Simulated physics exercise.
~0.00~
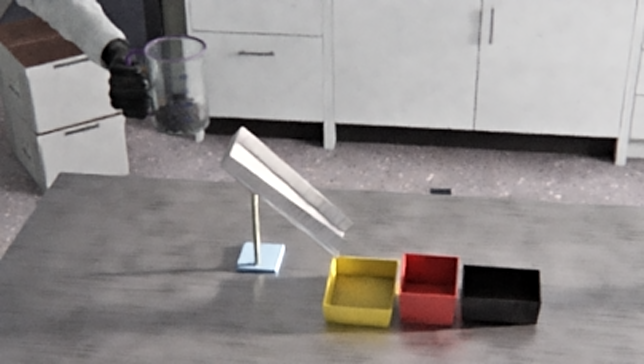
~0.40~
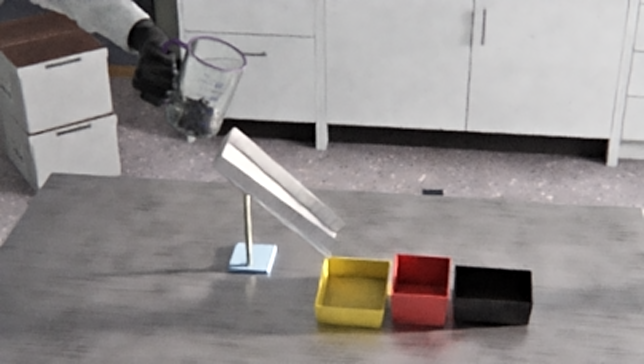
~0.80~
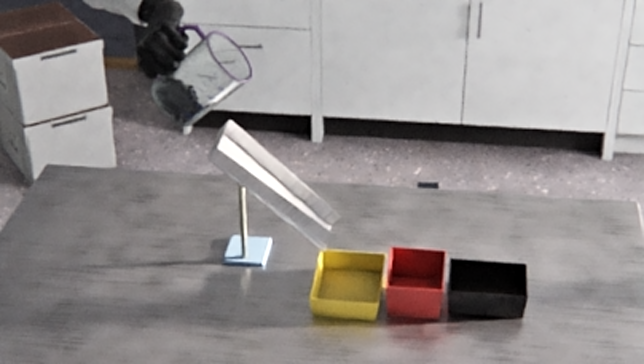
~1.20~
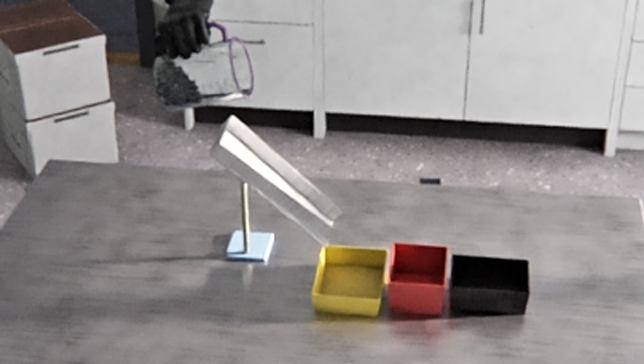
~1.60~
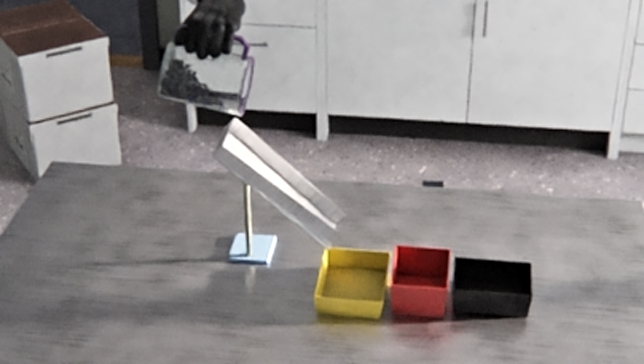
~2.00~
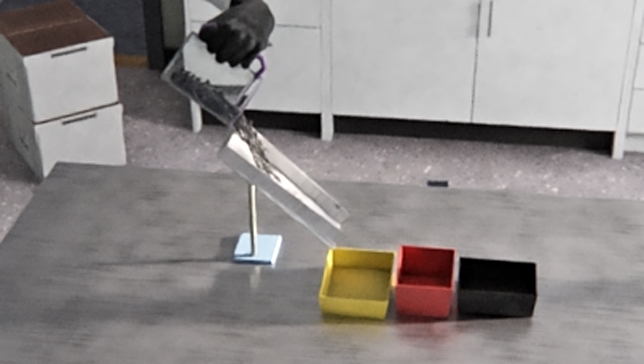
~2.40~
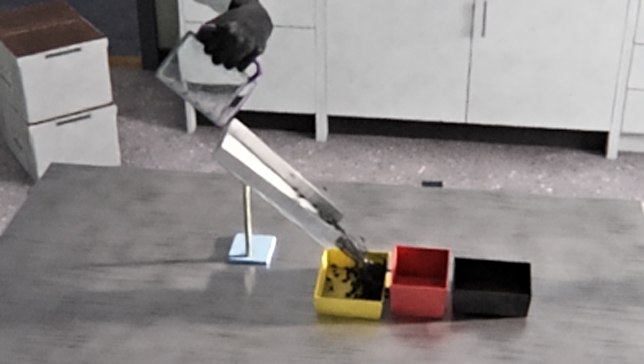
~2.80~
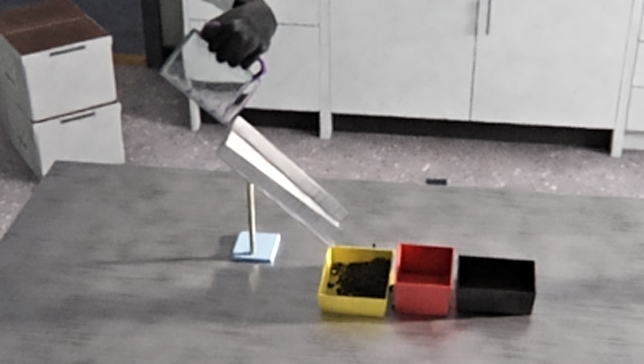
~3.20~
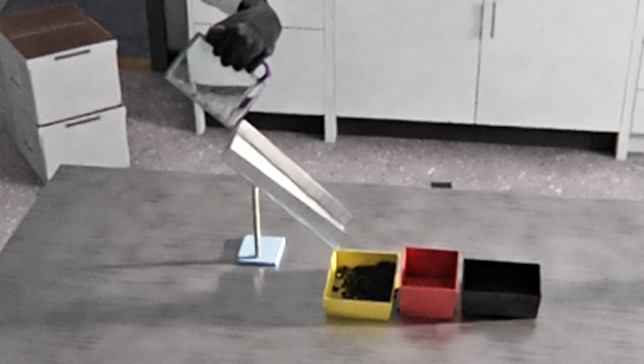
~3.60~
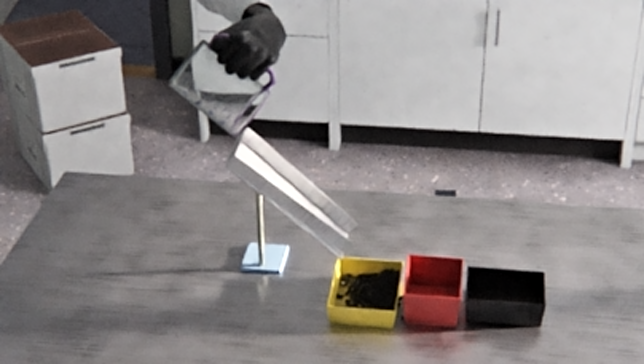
We see a black-gloved hand tip a clear jug of small dark pieces over a sloping chute above a grey table, and the pieces slide down into the yellow tin, leaving the red and black tins empty and the jug held upturned above the chute.
